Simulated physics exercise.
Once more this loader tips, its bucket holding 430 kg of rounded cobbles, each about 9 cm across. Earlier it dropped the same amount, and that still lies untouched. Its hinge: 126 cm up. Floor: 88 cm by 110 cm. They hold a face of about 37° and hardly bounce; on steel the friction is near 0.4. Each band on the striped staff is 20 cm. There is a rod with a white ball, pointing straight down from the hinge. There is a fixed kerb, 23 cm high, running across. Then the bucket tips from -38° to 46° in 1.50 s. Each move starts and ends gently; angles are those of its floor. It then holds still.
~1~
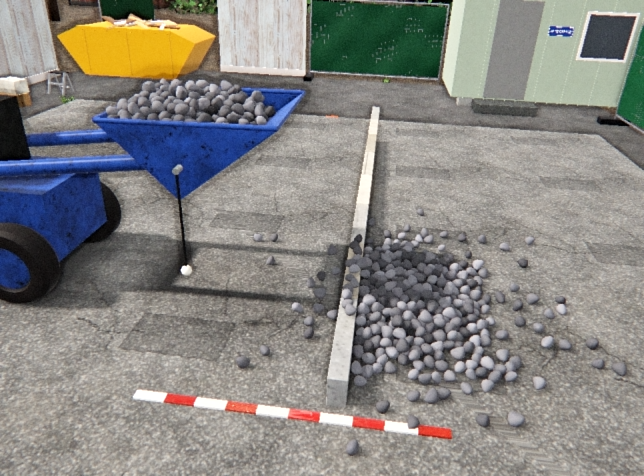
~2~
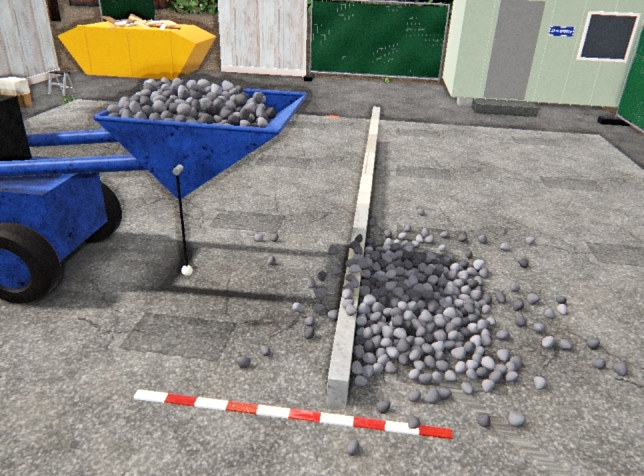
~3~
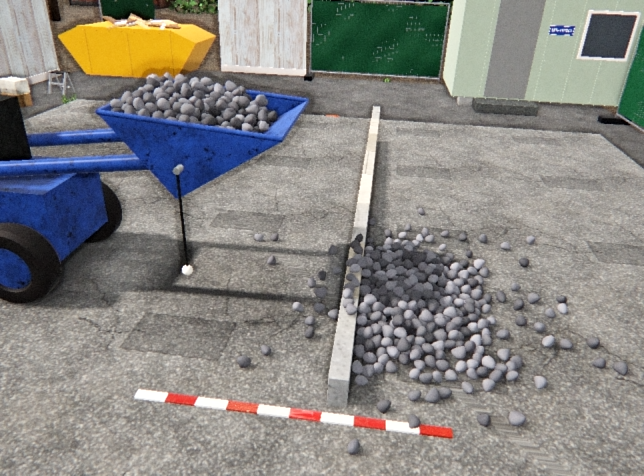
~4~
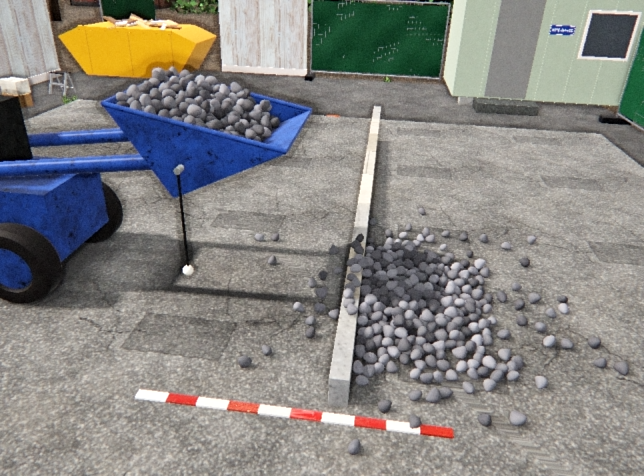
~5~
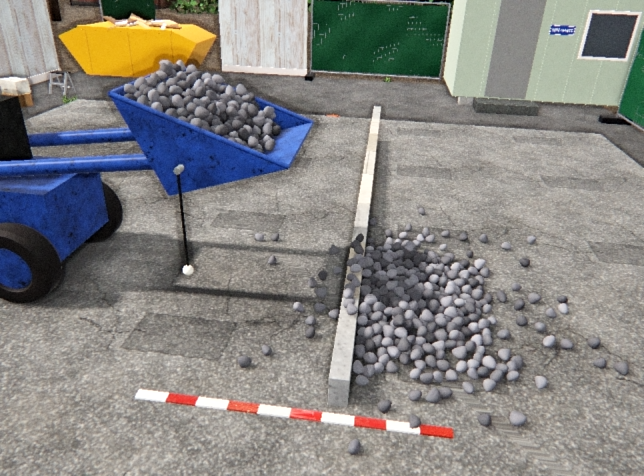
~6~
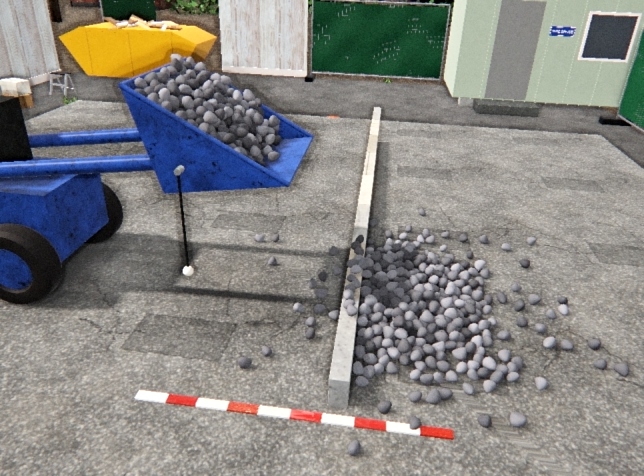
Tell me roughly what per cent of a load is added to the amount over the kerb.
Roughly 1 per cent of a load is added.
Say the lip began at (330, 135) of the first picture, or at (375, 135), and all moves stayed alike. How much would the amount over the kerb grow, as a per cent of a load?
25 % and 85 %.
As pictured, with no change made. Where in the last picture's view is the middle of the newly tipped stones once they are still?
I'd put their centre close to (307, 282).
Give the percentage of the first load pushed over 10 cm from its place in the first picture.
About 0 per cent.
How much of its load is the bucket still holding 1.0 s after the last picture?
Close to 20 in a hundred is still held.
Then, 0.5 s after the last picture the floor is at 33°; in per cent of one load, 94 in the bucket, 12 on this side of the kerb, 95 over the kerb; the foremost stones are at (588, 320).
Then, 1.0 s after the last picture the floor is at 46°; in per cent of one load, 20 in the bucket, 86 on this side of the kerb, 95 over the kerb; the foremost stones are at (588, 320).
Then, 1.4 s after the last picture the floor is at 46°; in per cent of one load, 0 in the bucket, 105 on this side of the kerb, 95 over the kerb; the foremost stones are at (588, 320).
Then, 4.0 s after the last picture the floor is at 46°; in per cent of one load, 0 in the bucket, 105 on this side of the kerb, 95 over the kerb; the foremost stones are at (588, 320). Net gain over the kerb, 1.
